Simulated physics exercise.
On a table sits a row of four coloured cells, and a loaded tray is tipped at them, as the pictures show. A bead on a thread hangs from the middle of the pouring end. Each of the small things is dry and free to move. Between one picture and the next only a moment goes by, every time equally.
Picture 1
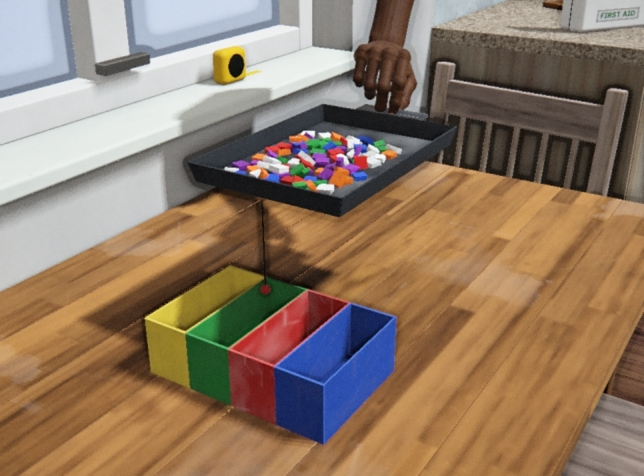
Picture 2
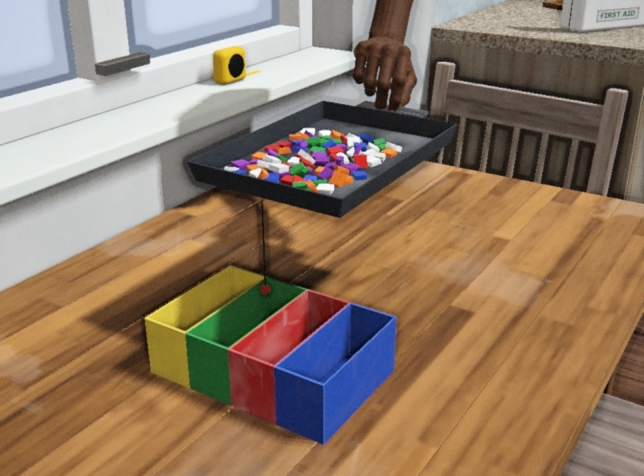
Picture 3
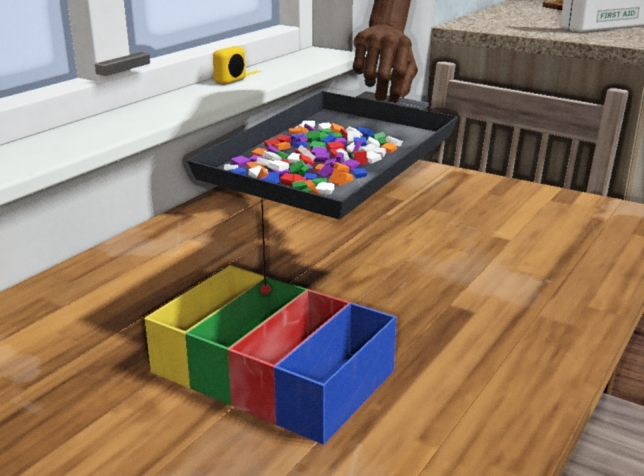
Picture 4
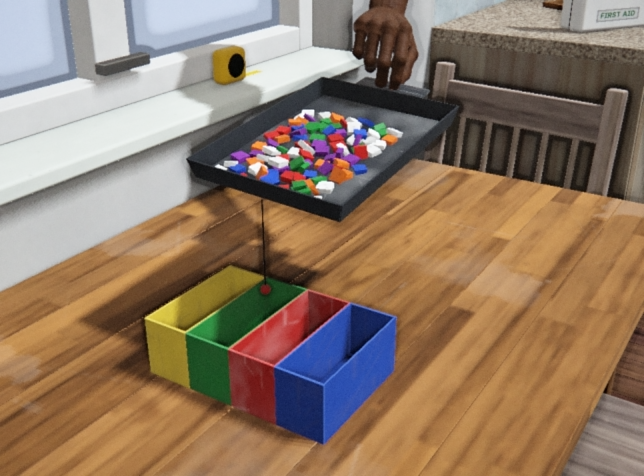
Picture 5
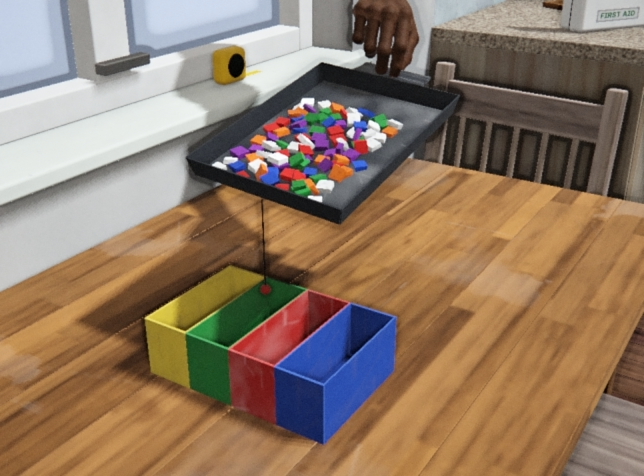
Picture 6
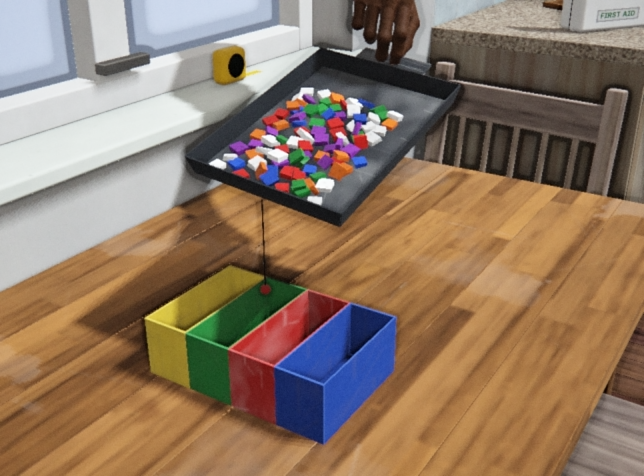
The clip shows a hand at the far edge of a dark tray of small multicoloured pieces above yellow, green, red and blue cells; the tray gradually tilts, its far side rising and its near right corner dipping slightly.
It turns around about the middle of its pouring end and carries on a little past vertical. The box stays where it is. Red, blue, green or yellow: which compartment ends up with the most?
The blue one.
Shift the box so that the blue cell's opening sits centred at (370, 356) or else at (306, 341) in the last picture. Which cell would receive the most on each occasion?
Try one: The cell in red; try two: Blue.
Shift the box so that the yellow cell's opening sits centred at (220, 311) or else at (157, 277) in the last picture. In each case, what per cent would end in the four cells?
100 %, 20 %.
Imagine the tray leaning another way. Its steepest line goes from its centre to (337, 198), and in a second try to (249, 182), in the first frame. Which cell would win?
The cell in blue; that yellow cell.
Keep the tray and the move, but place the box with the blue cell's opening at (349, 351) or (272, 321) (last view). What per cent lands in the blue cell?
About 30 per cent, then about 20 per cent.
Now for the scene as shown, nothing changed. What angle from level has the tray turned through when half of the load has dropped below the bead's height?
The tilt is near 105° by then.
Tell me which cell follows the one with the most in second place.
Second: Red.
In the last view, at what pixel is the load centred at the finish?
Somewhere around (317, 388) in the final view.
Just after the last frame, tray tipped steeply; every one on the tray.
A moment on, tray tipped past a quarter turn; roughly half on the tray; roughly a quarter in the blue cell; about a tenth in the red cell; roughly a quarter falling or outside the box.
Further on, tray tipped past a quarter turn; roughly half in the blue cell; roughly a third in the red cell; about a tenth in the green cell.
When it is over, tray tipped past a quarter turn; roughly half in the blue cell; roughly a third in the red cell; about a tenth in the green cell; not one in the yellow cell.
